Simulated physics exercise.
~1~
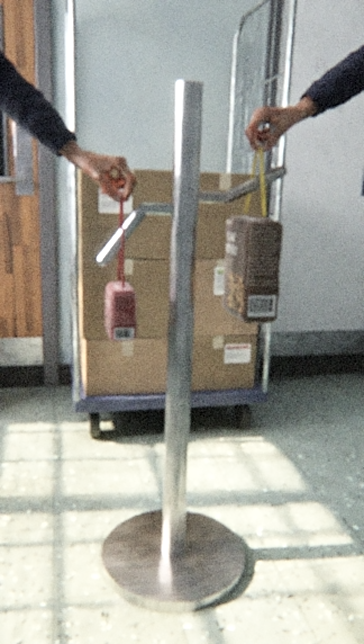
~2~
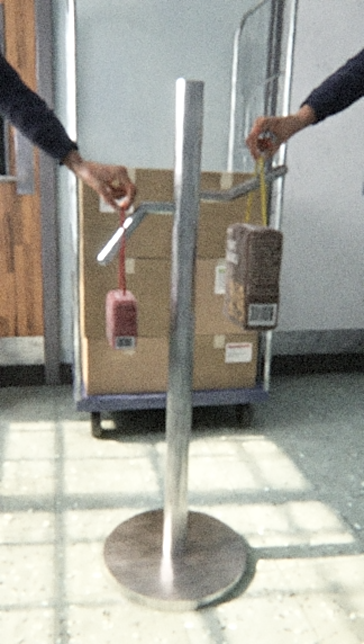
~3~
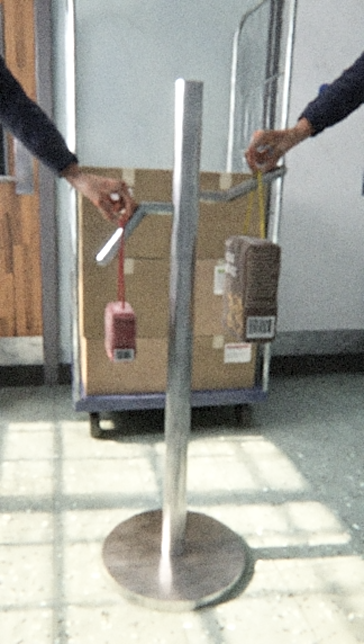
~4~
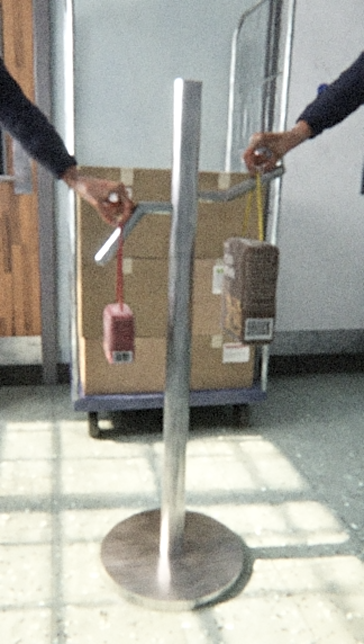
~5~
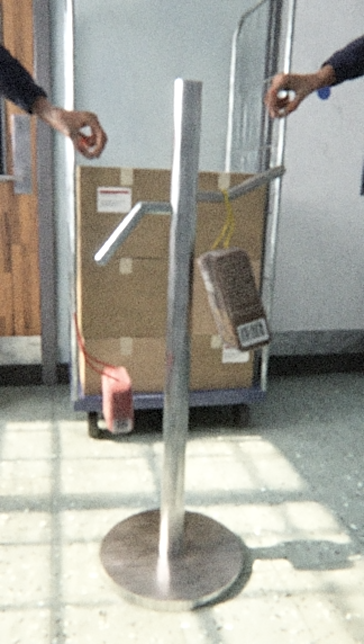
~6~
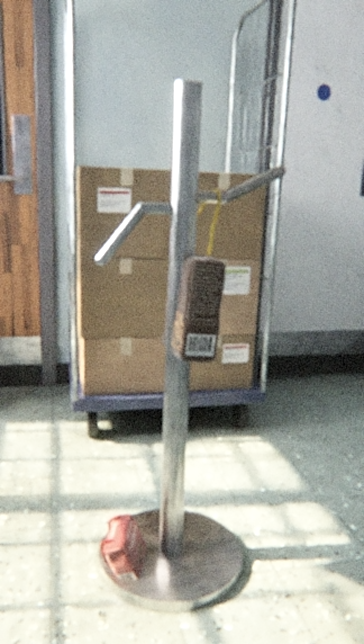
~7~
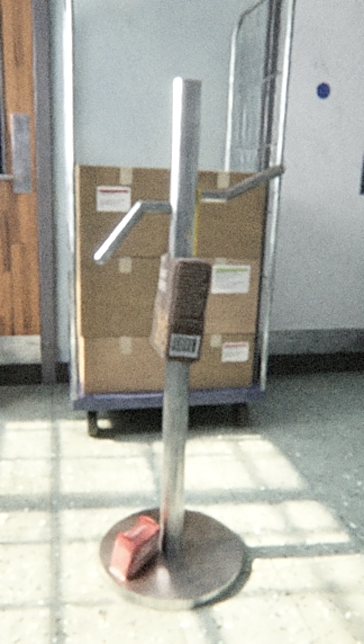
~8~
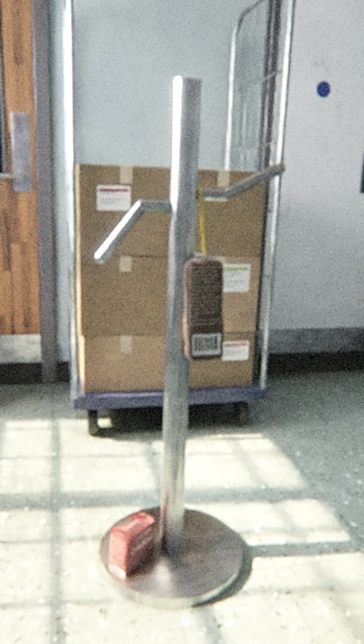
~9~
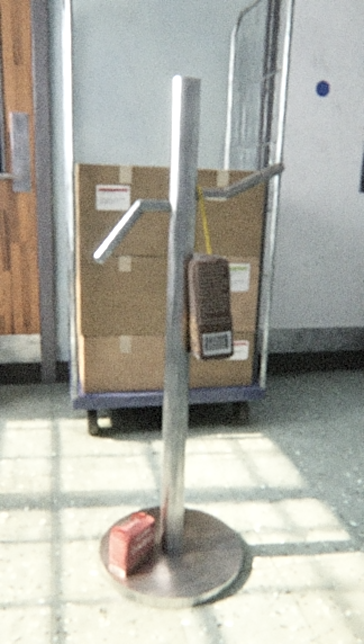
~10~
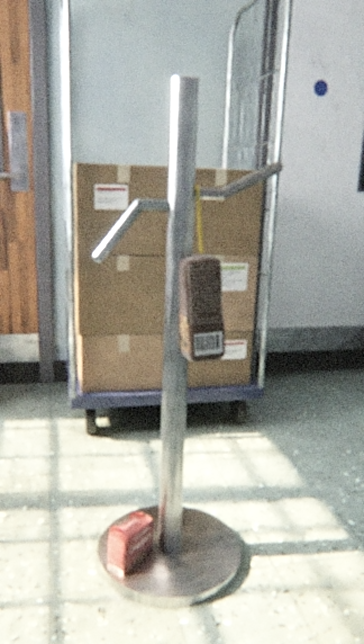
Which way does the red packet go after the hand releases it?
It moves down, falling away from the left peg to the round base at the foot of the stand.
